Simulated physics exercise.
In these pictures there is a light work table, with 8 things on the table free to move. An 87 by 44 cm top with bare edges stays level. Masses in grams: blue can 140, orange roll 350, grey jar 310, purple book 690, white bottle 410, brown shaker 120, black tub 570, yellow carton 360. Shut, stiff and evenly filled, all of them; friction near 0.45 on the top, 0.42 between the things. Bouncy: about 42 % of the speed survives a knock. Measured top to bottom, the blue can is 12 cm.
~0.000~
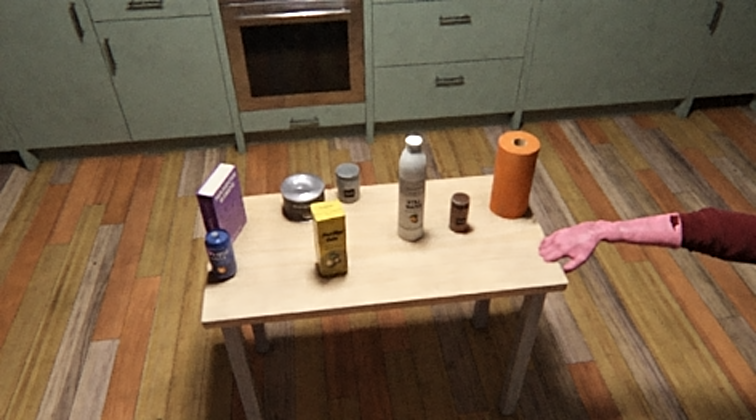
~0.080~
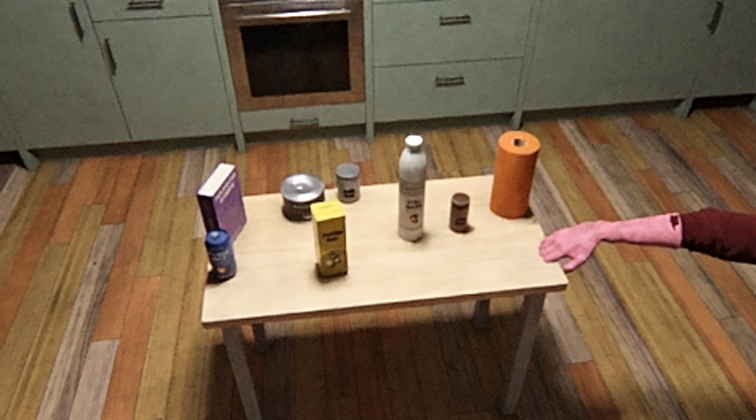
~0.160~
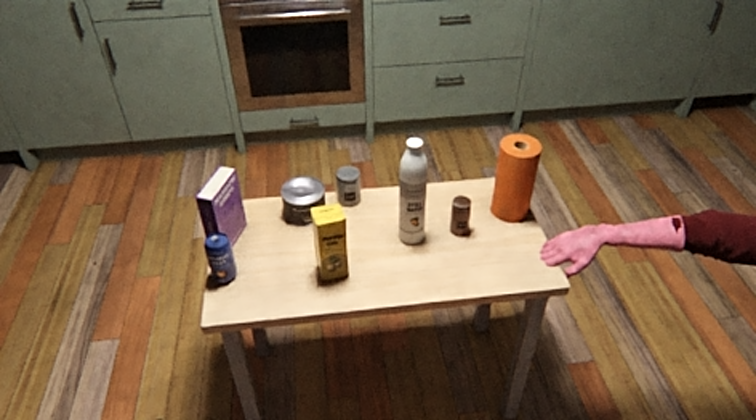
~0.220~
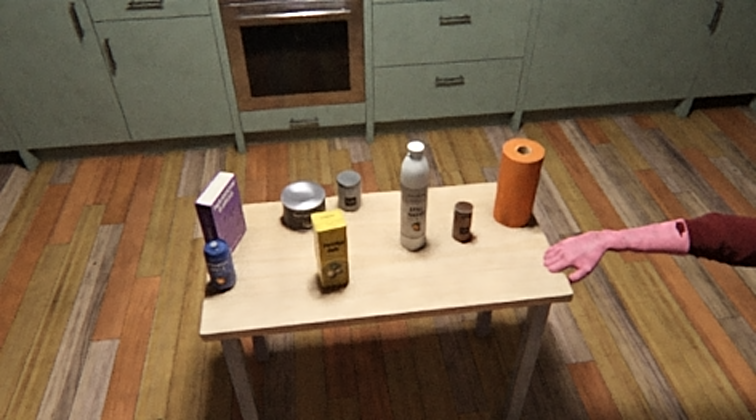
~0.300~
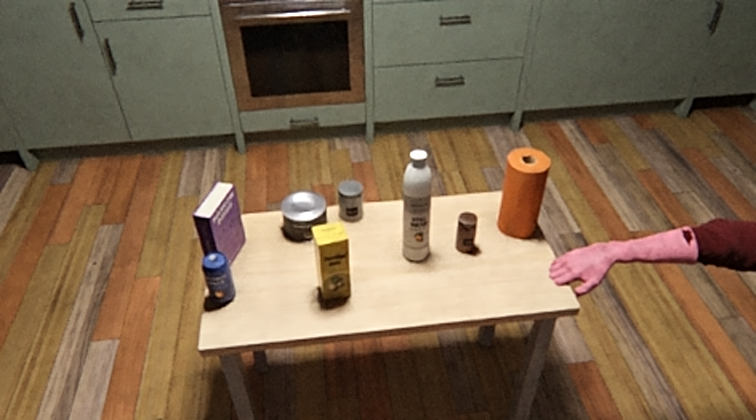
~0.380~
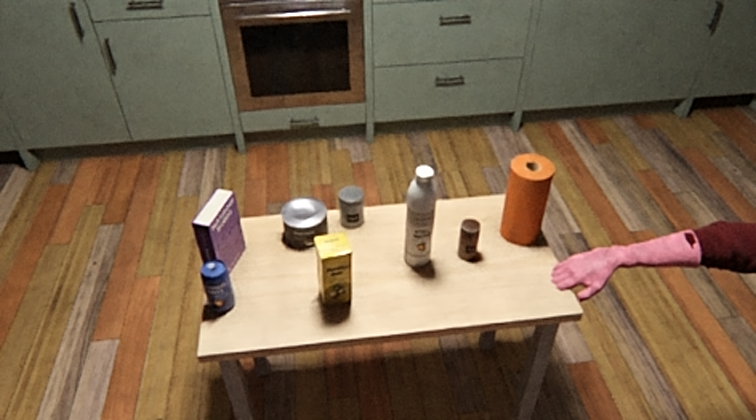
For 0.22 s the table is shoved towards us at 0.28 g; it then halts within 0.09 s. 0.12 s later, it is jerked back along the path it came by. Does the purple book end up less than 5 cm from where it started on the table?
Yes.
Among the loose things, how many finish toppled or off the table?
That gives 2.
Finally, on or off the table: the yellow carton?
Yellow carton: Goes out of bounds.
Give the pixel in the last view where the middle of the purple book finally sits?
It finishes at roughly (223, 208).
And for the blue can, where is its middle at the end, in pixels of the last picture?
Look near (221, 254) and you'll find it.
By 0.58 s, table along by 8 cm; white bottle tilted 43°; yellow carton tilted 35°.
By 0.78 s, yellow carton now off the table; white bottle on its side.
By 0.98 s, white bottle on its side.
By 1.28 s, purple book resting near (224, 208).
When it is over (1.5 s), off the table, yellow carton; lying over on the table, white bottle; the other 6 within 5 cm of the start. End places, in pixels of the last picture, purple book near (224, 208).
